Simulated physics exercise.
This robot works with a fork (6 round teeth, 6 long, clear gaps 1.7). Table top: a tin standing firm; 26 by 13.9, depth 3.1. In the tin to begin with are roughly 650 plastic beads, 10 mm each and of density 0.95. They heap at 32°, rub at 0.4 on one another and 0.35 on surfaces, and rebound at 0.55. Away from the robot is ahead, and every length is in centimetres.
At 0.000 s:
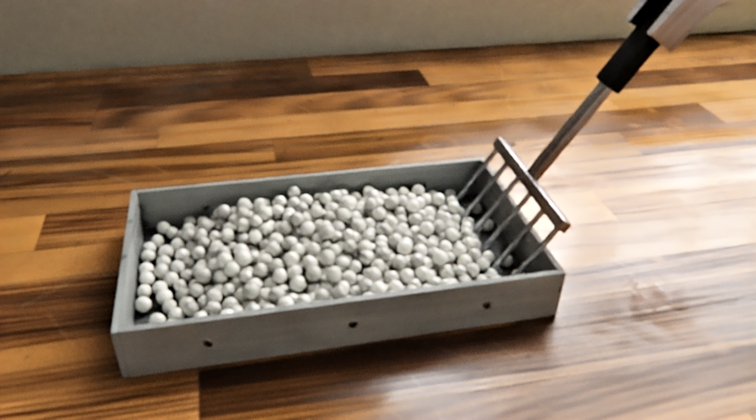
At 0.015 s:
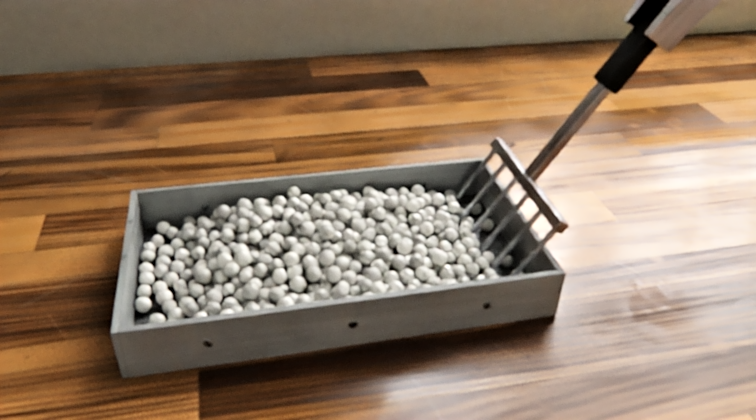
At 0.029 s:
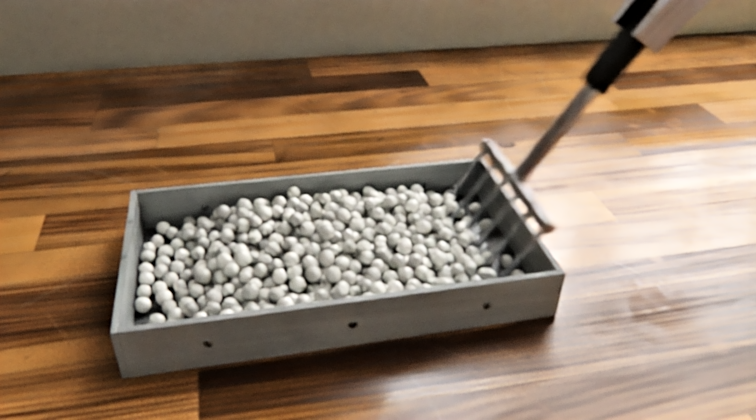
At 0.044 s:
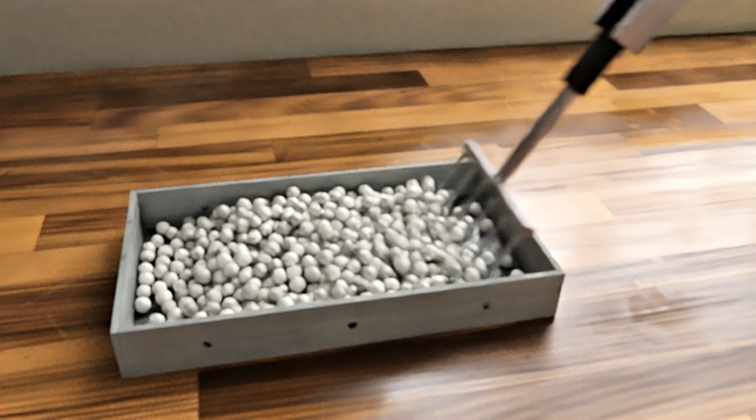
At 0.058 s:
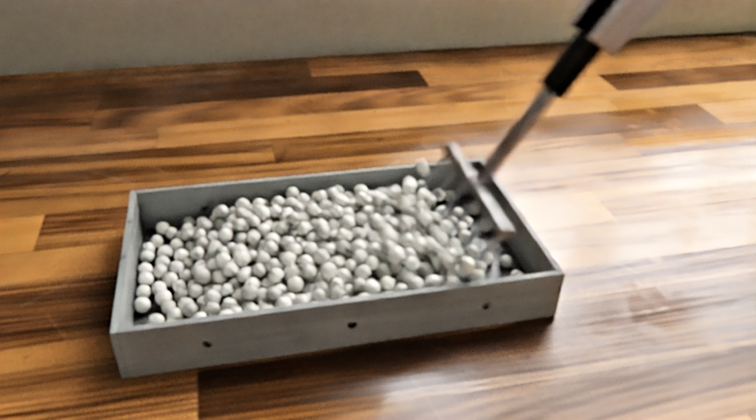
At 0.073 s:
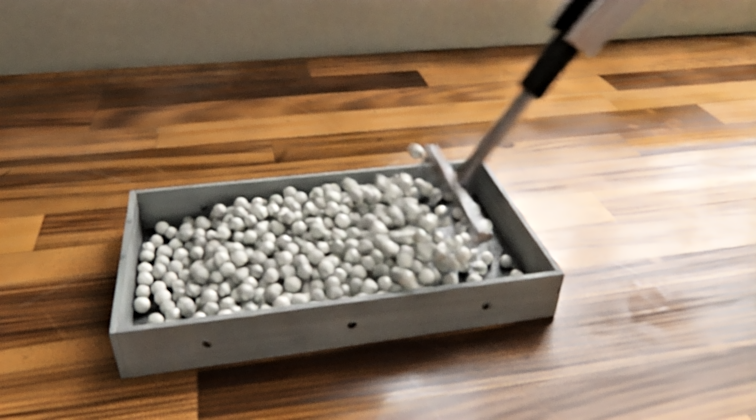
The clip opens on a grey tray of small whitish beads on a wooden surface, with a toothed metal fork on a pole at its right end. The fork dips slightly, then pushes left into the beads, which bunch and rise against it while a gap opens behind it at the right.
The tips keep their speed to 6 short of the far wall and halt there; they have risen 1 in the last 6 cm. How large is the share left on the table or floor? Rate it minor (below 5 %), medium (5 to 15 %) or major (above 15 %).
Major.
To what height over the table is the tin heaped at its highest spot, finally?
Measured height: Some 4.5 cm.
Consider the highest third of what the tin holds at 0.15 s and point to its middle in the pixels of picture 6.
The centre is close to (291, 225).
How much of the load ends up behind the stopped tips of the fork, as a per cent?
Around 30 per cent ends up behind the tips.
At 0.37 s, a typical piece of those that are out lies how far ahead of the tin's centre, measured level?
Roughly 20 centimetres.
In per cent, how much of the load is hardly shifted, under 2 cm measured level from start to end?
About 10 %.
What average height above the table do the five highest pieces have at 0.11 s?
Height: Close to 7 cm.
After 0.11 s, sloping 57°, highest piece 8 above the table; 645 in the tin, 3 in flight or on the tool.
After 0.15 s, sloping 57°, highest piece 9 above the table; 639 in the tin, 9 in flight or on the tool.
After 0.37 s, sloping 57°, highest piece 8 above the table; 461 in the tin, 177 on the table or floor, 10 in flight or on the tool.
After 1.07 s, sloping 57°, highest piece 4 above the table; 456 in the tin, 192 on the table or floor.
In the end, 456 in the tin, 192 on the table or floor. That is 30 % on the table or floor.
